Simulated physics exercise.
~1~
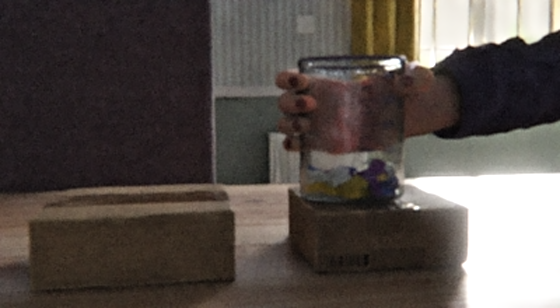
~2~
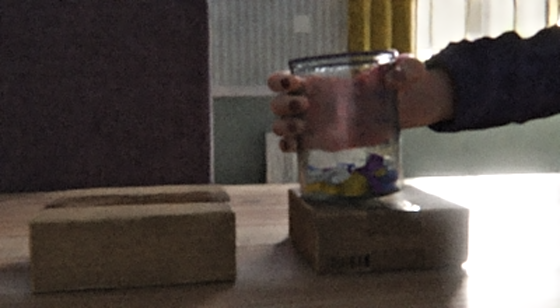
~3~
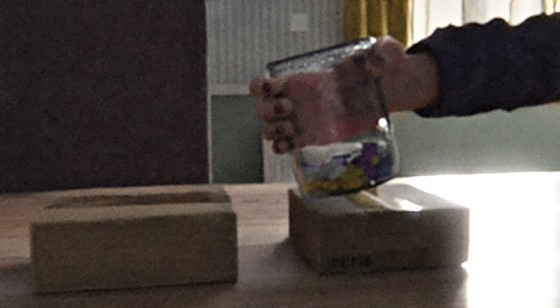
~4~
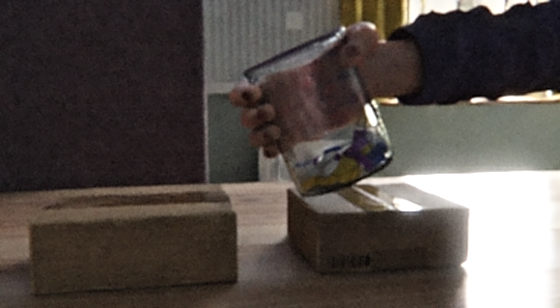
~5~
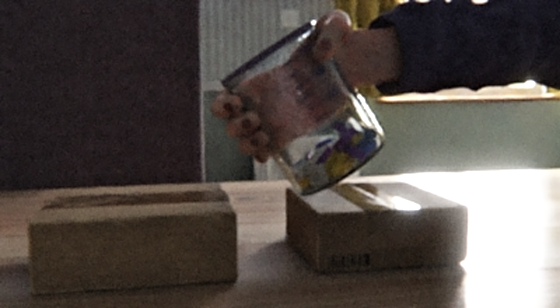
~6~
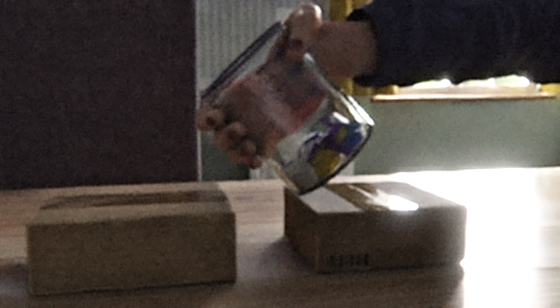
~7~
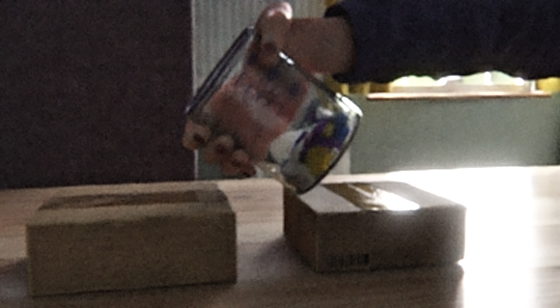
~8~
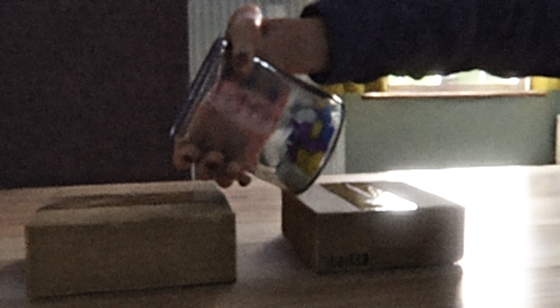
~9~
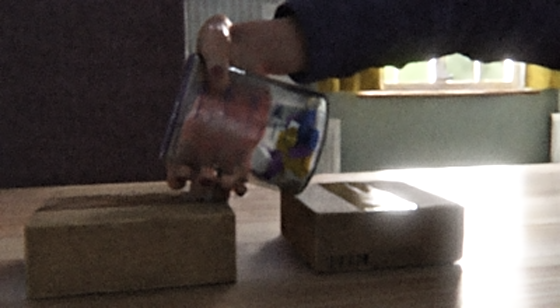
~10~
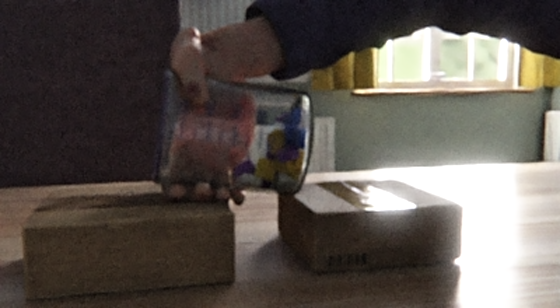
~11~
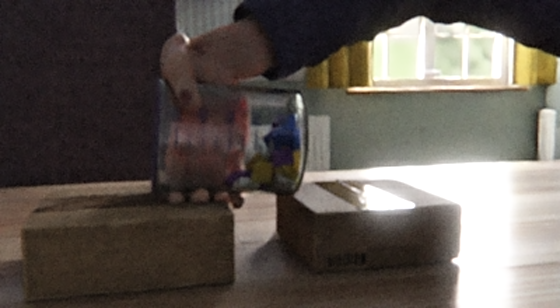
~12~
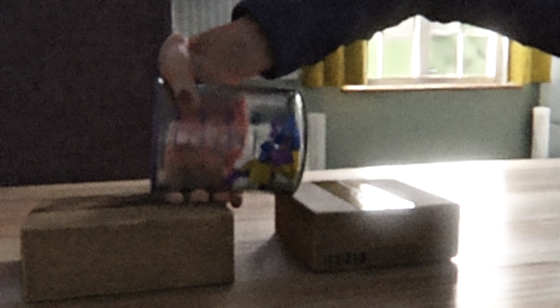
In the video, a hand lifts an open clear container holding small colourful pieces from above a box on the right, tips it leftward and lowers it onto its side between two boxes, where the hand keeps holding it with the pieces still inside.
